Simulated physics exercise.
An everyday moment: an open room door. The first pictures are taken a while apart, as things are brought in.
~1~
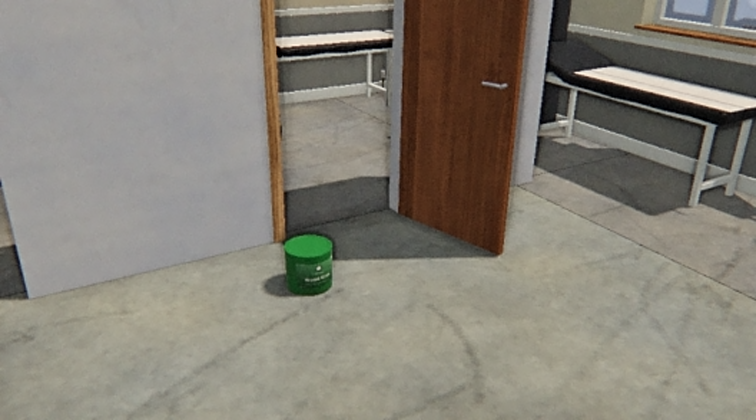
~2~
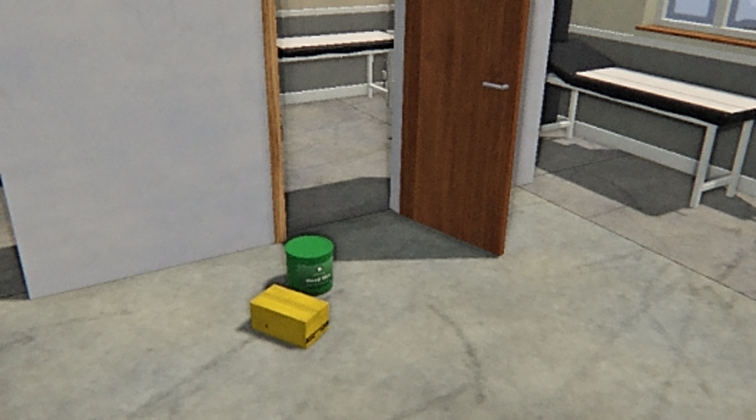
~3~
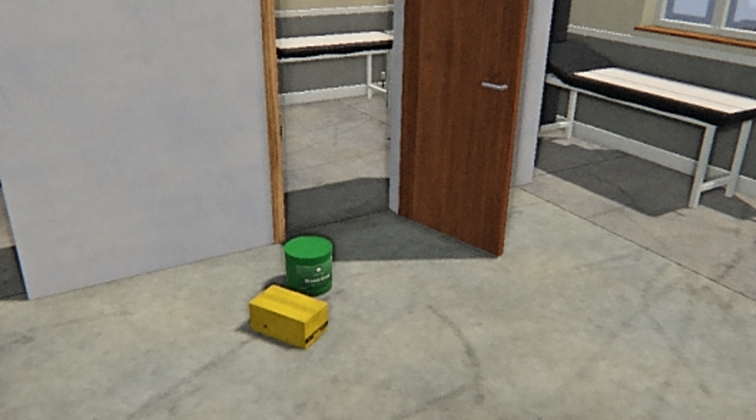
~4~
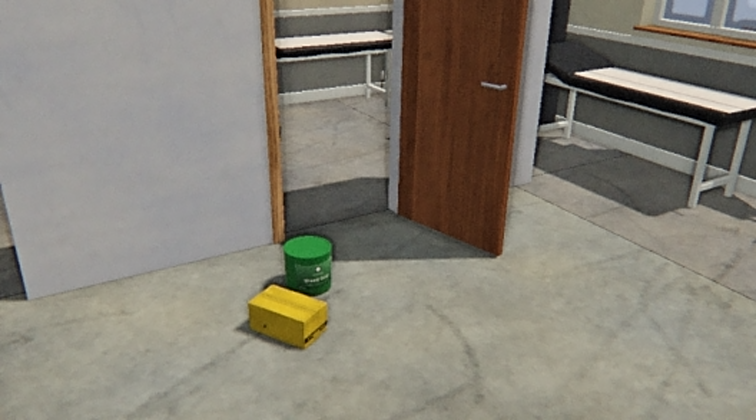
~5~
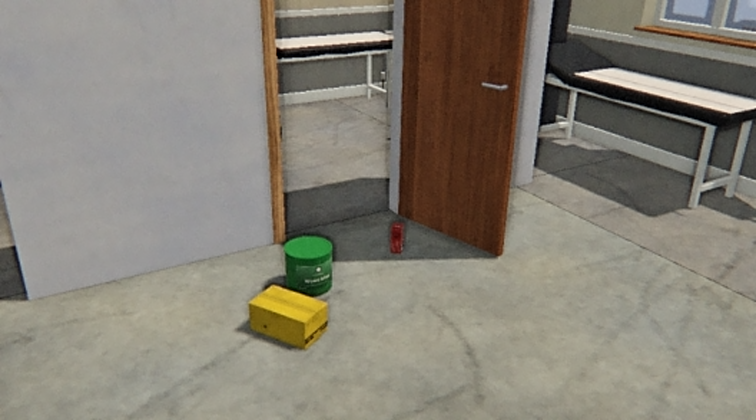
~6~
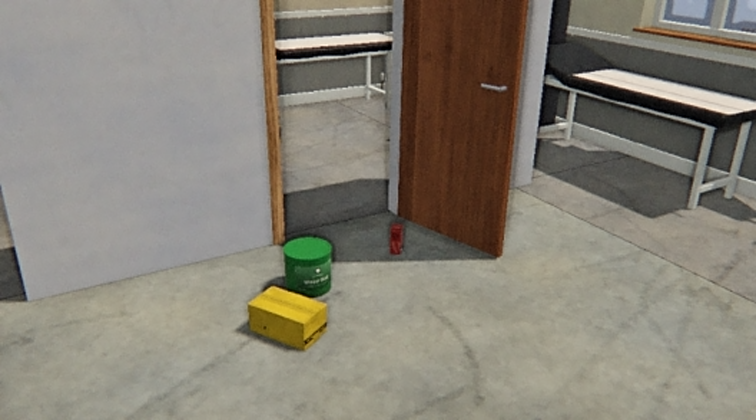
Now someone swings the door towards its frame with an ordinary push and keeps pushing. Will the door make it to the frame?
Here the door closes.
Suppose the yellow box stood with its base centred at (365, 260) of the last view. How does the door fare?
Then it jams.
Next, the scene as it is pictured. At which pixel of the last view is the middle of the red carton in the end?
Around (291, 214).
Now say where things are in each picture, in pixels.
The first picture shows door wide open and still.
The second picture shows door wide open and still; yellow box (290, 316); green pail (310, 266).
The third picture shows door wide open and still; yellow box (289, 316); green pail (309, 266).
The fourth picture shows door wide open and still; yellow box (288, 316); green pail (308, 266).
The fifth picture shows door wide open and still; yellow box (289, 316); green pail (309, 267).
The sixth picture shows door wide open and still; red carton (397, 239); yellow box (288, 318).
Then, 0.90 s after the last picture, door 58° open; red carton slid a little near (390, 240).
Then, 1.30 s after the last picture, door 22° open; red carton slid well along near (334, 233).
Then, 1.60 s after the last picture, door 0° open; red carton slid well along near (303, 218).
At rest, door 0° open; tipped over on the floor, red carton; the other 2 in place. Seen from the same camera at the end, red carton near (291, 214).
